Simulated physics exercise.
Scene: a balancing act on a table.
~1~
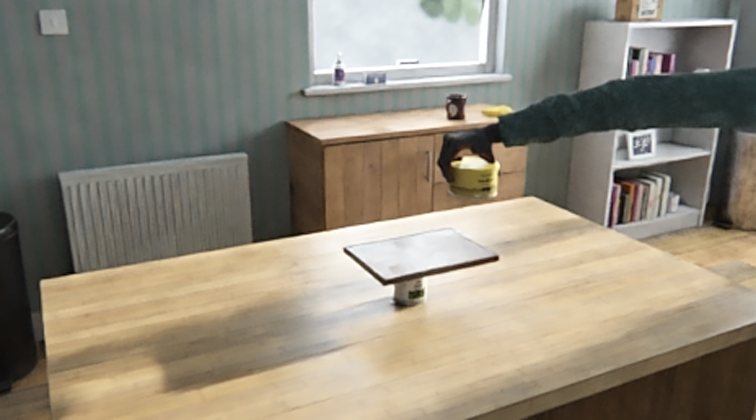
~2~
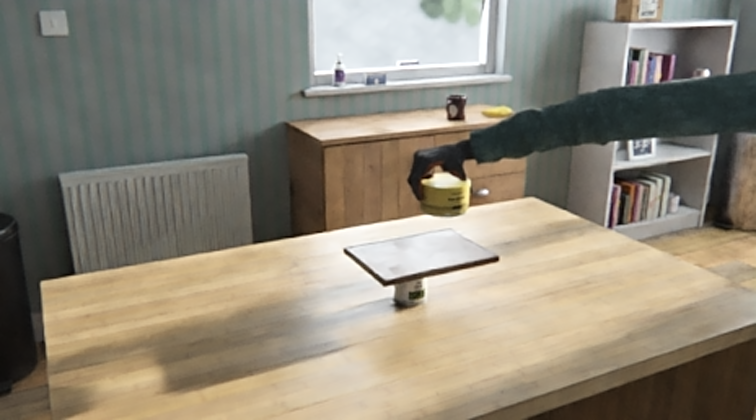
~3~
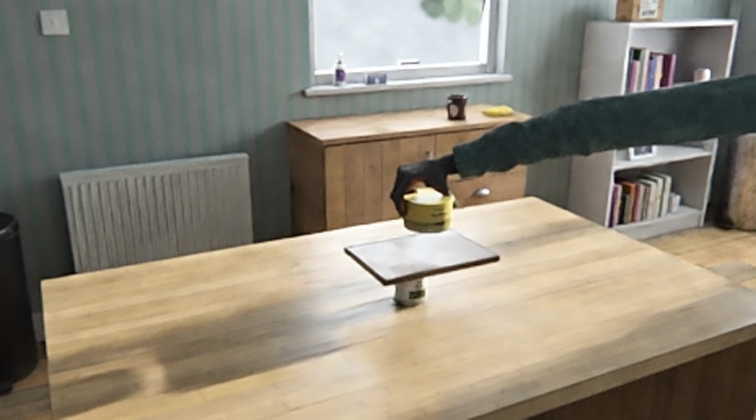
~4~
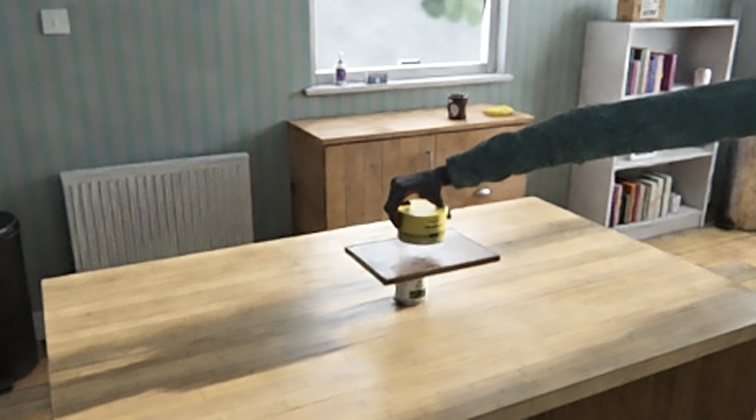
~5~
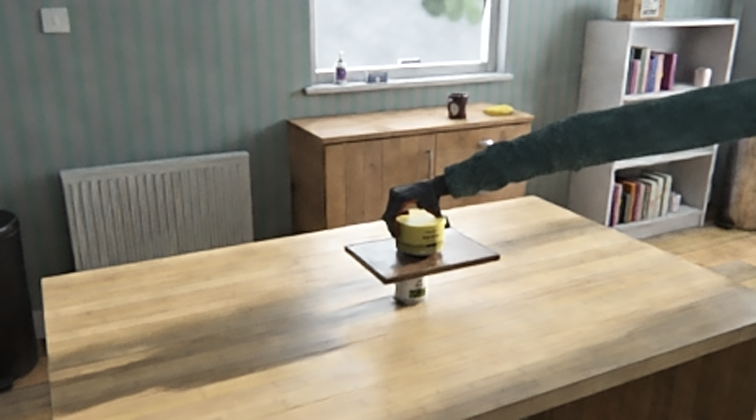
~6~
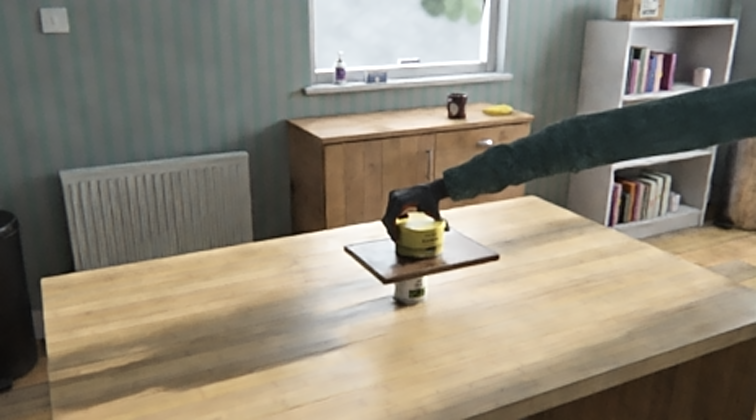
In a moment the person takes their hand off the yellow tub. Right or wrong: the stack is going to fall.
Wrong, it stays up.
Then, 0.40 s on from there, no change.
Then, 1.00 s on from there, yellow tub resting near (419, 236).
In the end, all 3 unmoved. At the end, from the last picture's camera, yellow tub near (419, 236). The stack holds.
